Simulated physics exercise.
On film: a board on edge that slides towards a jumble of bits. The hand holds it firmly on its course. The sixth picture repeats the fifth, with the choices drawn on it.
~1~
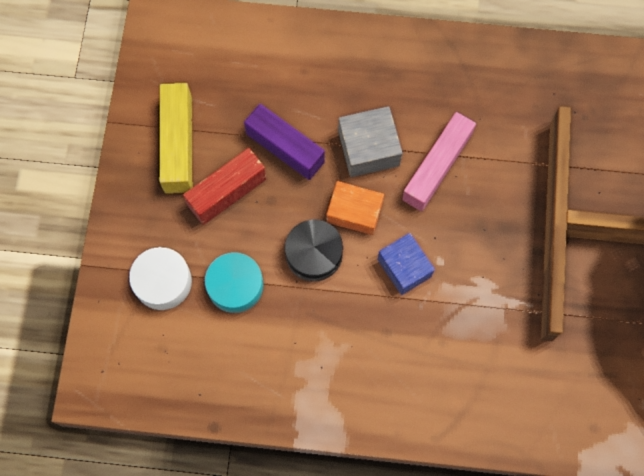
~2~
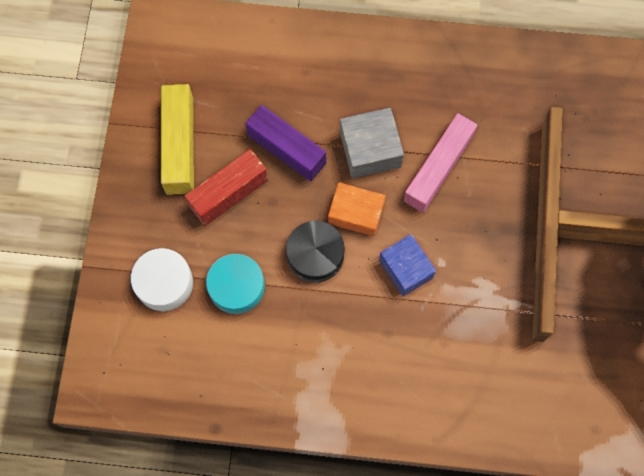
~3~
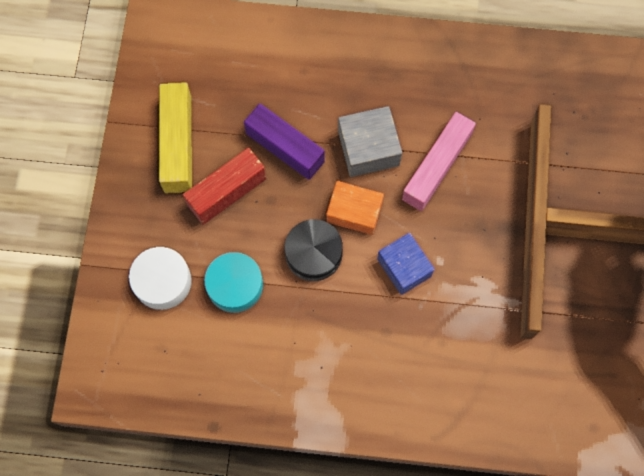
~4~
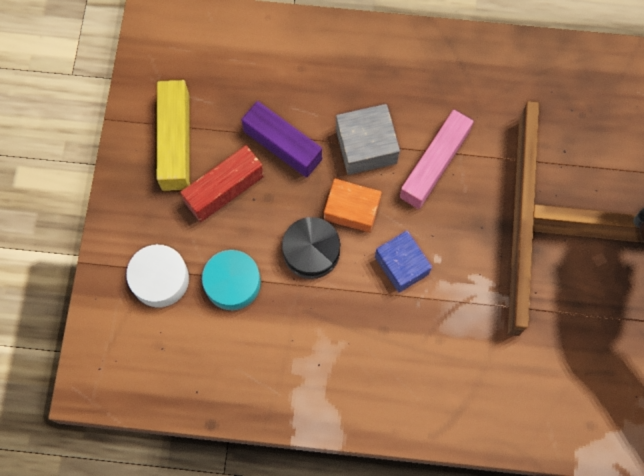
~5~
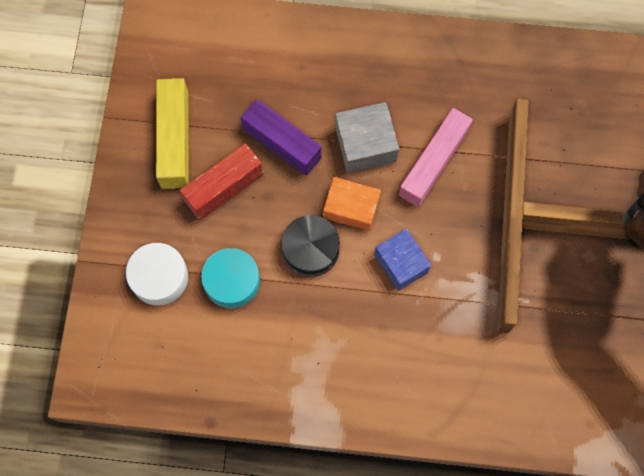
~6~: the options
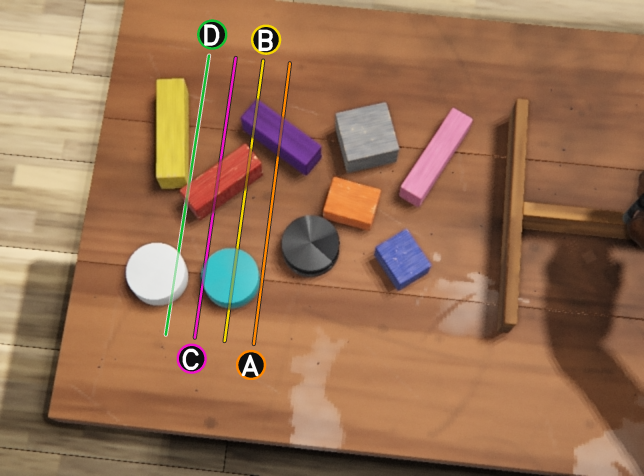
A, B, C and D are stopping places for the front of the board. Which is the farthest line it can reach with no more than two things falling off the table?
As far as mark D.
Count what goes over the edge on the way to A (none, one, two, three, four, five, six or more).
In all, none.
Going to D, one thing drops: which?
The yellow bar goes over.
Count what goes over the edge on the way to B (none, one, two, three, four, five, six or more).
The count is none.
On the marked copy, A at (273, 198); B at (245, 195); C at (216, 192); D at (188, 189).
Taking D. A third of the way, board (398, 196); grey block (345, 130); purple stick (277, 137).
Two thirds of the way, board (280, 184); yellow bar (165, 131); white tin (146, 279).
When it is over, board (188, 175); yellow bar over the edge; red bar (94, 178); one fallen.
As for the rest, A is within the limit but short; B is within the limit but short; C is within the limit but short.
